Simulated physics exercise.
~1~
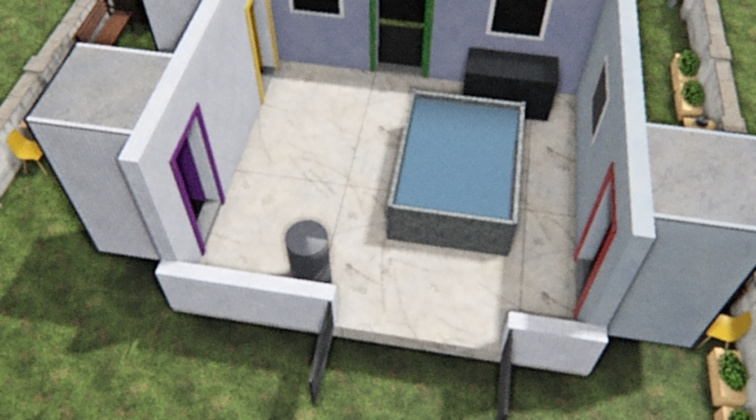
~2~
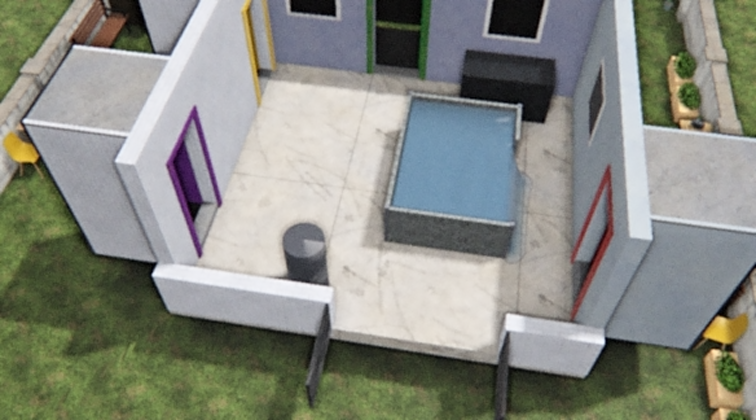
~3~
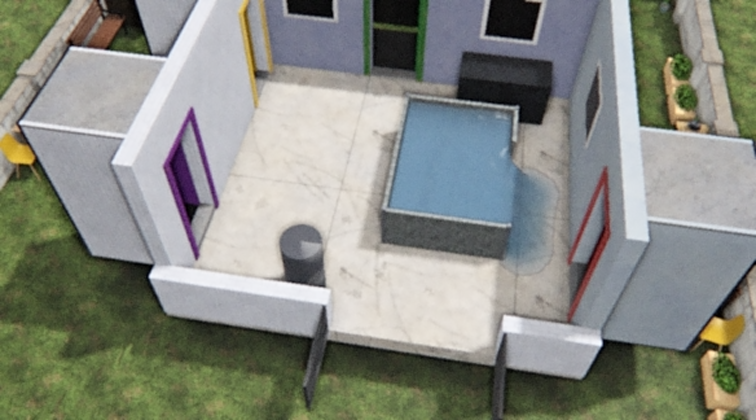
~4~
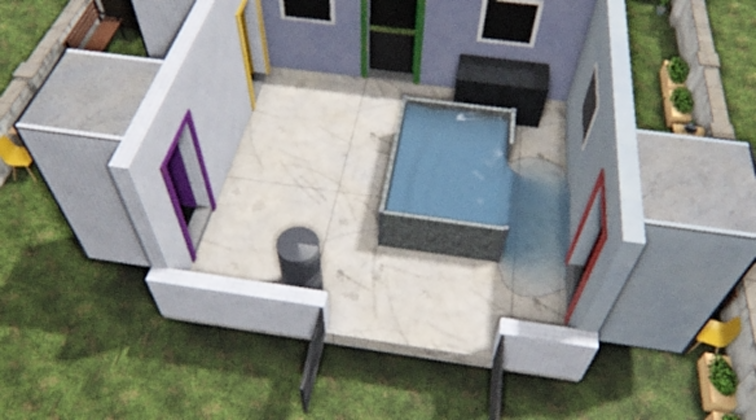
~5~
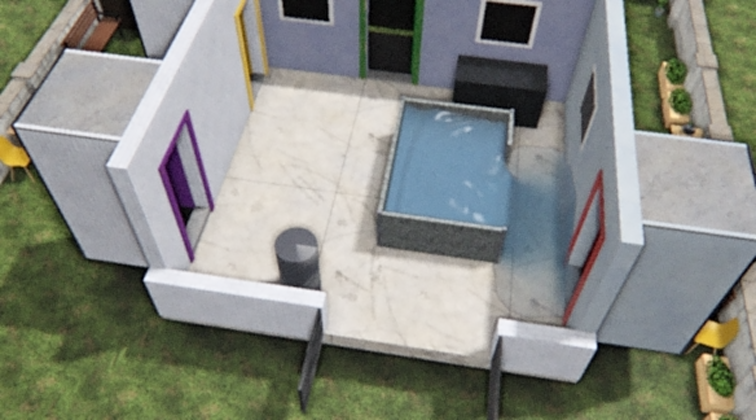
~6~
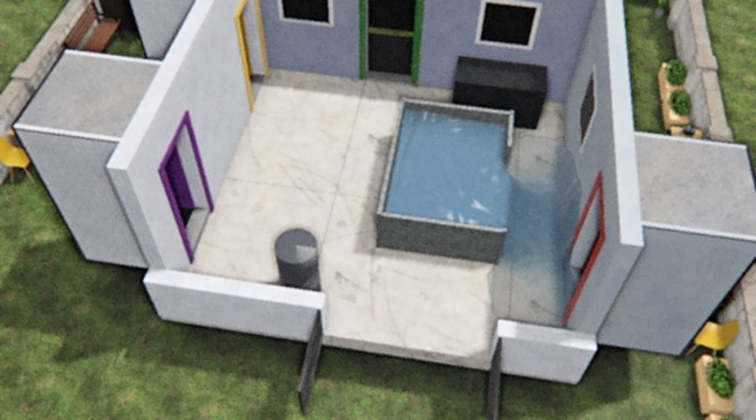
The footage shows a walled courtyard with a raised, open tank full of still blue water, before water pours from a gap in its right side and spreads across the pale floor towards the red-framed doorway on the right.
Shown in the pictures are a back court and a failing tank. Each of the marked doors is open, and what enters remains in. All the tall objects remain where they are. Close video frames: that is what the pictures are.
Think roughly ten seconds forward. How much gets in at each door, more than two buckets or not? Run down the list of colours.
The red door gets more than two; the green door gets more than two; the yellow door gets more than two; the purple door gets two buckets or less.
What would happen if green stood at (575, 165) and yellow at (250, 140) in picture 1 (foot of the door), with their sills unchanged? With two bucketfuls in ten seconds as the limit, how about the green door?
In that case green gets flooded.
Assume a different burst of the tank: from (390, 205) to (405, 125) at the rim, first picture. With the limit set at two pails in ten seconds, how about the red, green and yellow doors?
The red remains within the limit, the green tops the limit and the yellow tops the limit.
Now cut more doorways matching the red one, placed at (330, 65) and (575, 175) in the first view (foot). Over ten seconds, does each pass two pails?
The first stays short of it, the second crosses the line.
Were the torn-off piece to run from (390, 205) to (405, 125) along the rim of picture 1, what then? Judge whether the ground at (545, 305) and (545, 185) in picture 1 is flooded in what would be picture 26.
In the order asked, I get still bare for the first and still bare for the second.
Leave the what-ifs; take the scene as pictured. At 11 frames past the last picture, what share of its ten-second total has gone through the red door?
My guess is about 50 %.
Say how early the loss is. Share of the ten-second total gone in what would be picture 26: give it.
It would be around 35 %.
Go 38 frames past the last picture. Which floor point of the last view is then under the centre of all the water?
It is around (417, 196).
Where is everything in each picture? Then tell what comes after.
The first picture shows the open tank at (460, 155) is whole and still.
In the second picture, water pours out at (508, 201) and has run to (516, 258).
In the third picture, the front is at (524, 271), out from the gap at (504, 205).
In the fourth picture, water pours out at (501, 208) and has run to (565, 283).
In the fifth picture, water pours out at (499, 210) and has run to (563, 311).
In the sixth picture, water pours out at (499, 211) and has run to a hidden place.
A moment on, water covers 20 % of the floor; the red door over two buckets in, the green door not reached, the yellow door not reached, the purple door not reached.
Next, water covers 35 % of the floor; the red door far over two buckets in, the green door not reached, the yellow door not reached, the purple door not reached.
Then, water covers 75 % of the floor; the red door far over two buckets in, the green door wet at the sill, nothing in, the yellow door wet at the sill, nothing in, the purple door not reached.
Later, water covers 90 % of the floor; the red door far over two buckets in, the green door under two buckets in, the yellow door far over two buckets in, the purple door wet at the sill, nothing in.
In the end, water covers 100 % of the floor; the red door far over two buckets in, the green door over two buckets in, the yellow door far over two buckets in, the purple door wet at the sill, nothing in.
